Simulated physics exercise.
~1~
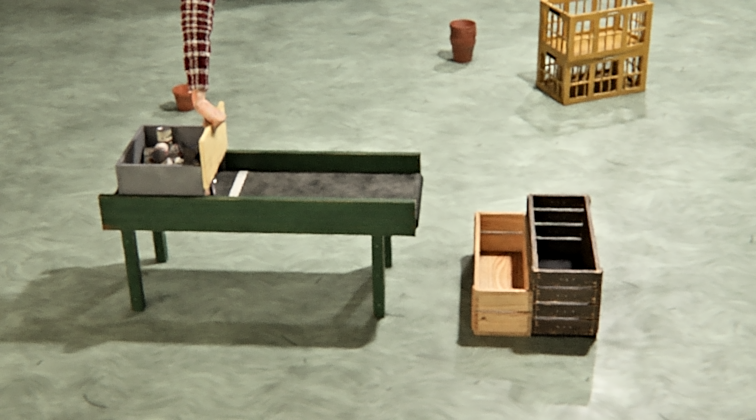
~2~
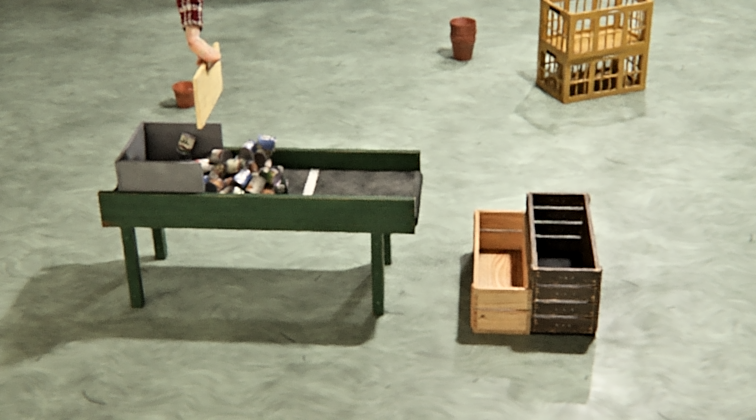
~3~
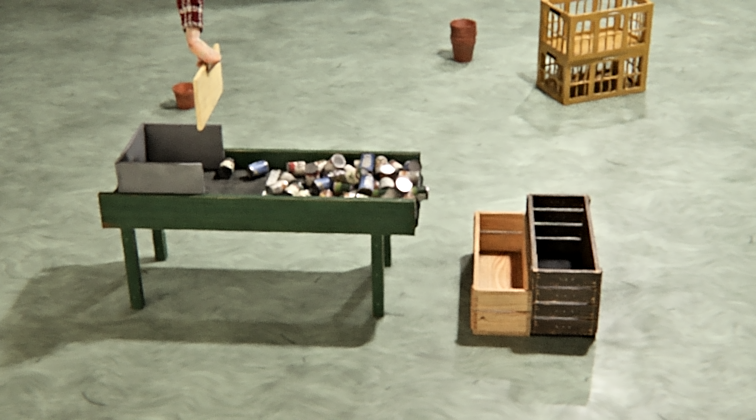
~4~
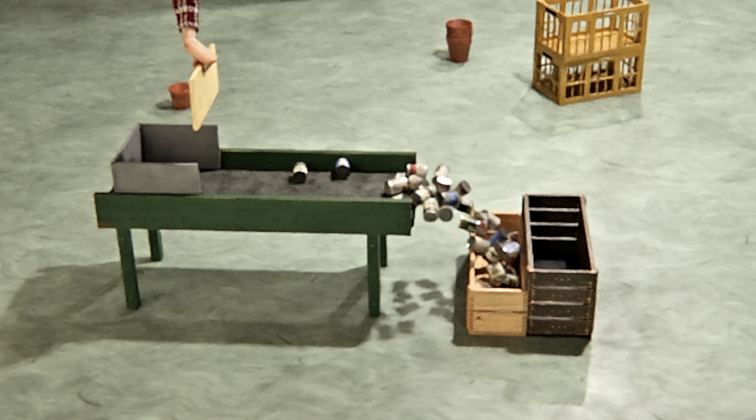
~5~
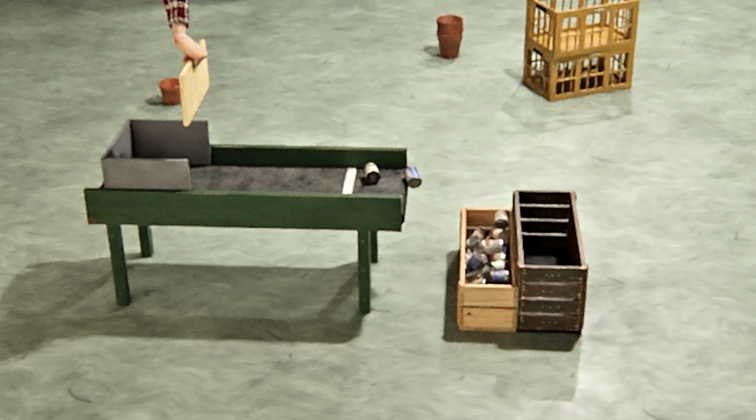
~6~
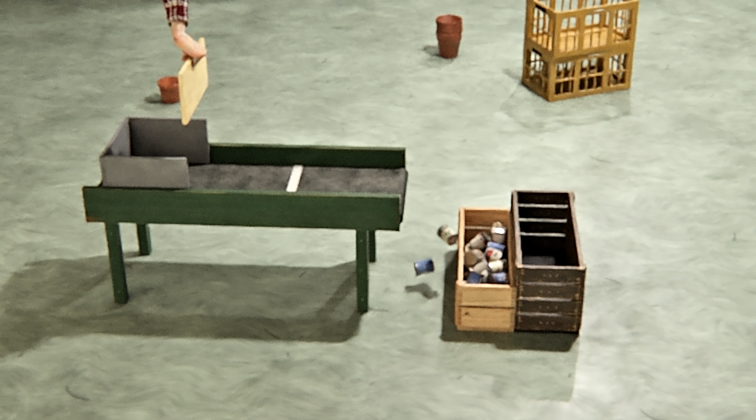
A hand in a plaid sleeve lifts a pale board from the side of a grey pen at the left end of a dark-topped green table, seen from slightly above by a gently swaying camera. On the grey-green floor to the right stand a light wooden tub and a black box, with clay pots and a yellow crate behind. Small tins spill out and ride rightward with a white stripe. They tumble off the end in a stream into the wooden tub. The last stragglers drop short, one falling towards the floor, while the black box stays empty.
